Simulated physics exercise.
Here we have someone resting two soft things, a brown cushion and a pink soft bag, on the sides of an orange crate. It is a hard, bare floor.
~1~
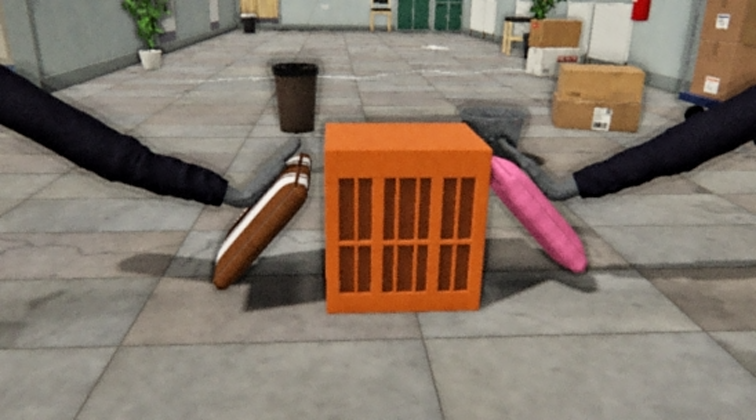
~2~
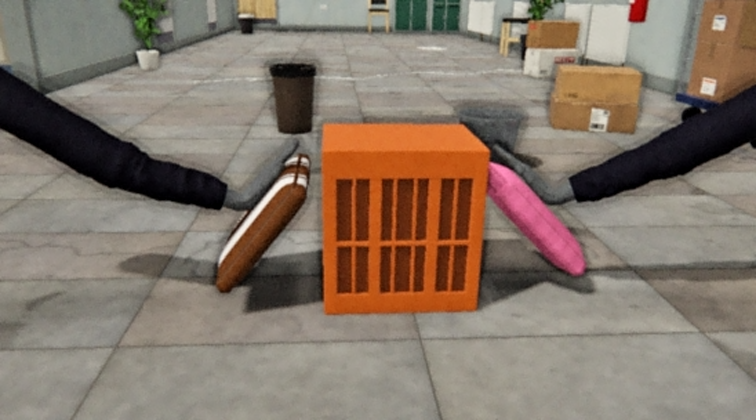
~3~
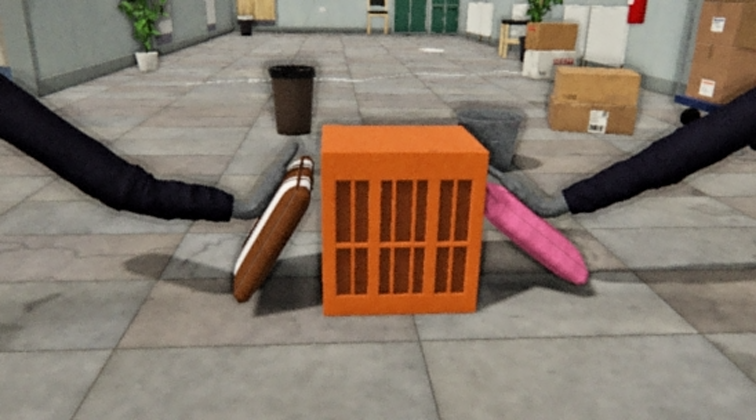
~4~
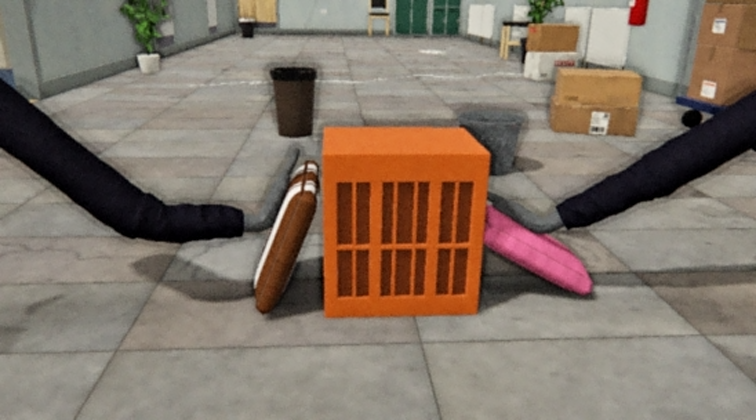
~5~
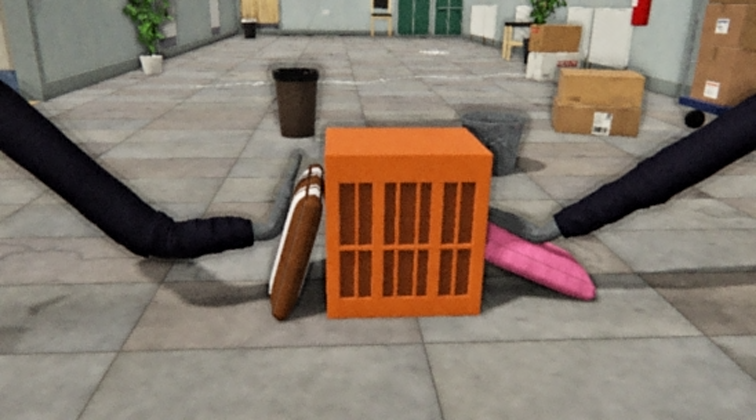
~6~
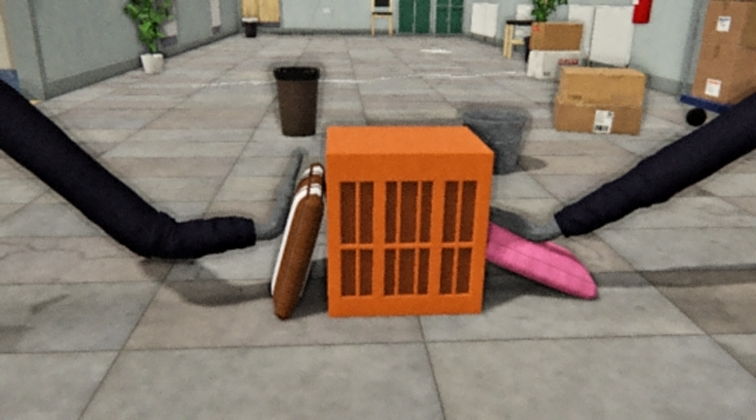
Two dark-sleeved arms pressed soft things against an orange crate on a bare tiled floor; the brown cushion on the left swung nearly upright while the pink bag on the right sank to a lower slant.
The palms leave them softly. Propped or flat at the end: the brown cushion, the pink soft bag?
Outcome: The brown cushion remains propped up; the pink soft bag slips and lies down.
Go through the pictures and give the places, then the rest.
Cushion foot (220, 286), head (301, 193); soft bag foot (581, 268), head (506, 182), in the first picture.
Cushion foot (223, 289); soft bag foot (579, 271), in the second picture.
Cushion foot (241, 299); soft bag foot (582, 280), in the third picture.
Cushion foot (264, 310); soft bag foot (587, 289), in the fourth picture.
Cushion foot (281, 317); soft bag foot (591, 295), in the fifth picture.
Cushion foot (283, 316), head (315, 203), almost upright; soft bag foot (592, 293), head (486, 250), at a low slant, in the sixth picture.
Then, 0.28 s on from there, cushion propped as before near (301, 237); soft bag flat on the floor near (532, 271).
Then, 0.58 s on from there, cushion propped as before near (301, 237); soft bag flat on the floor near (531, 273).
In the end, cushion propped as before near (301, 237); soft bag flat on the floor near (531, 273). The brown cushion keeps leaning and the pink soft bag slumps to the floor.
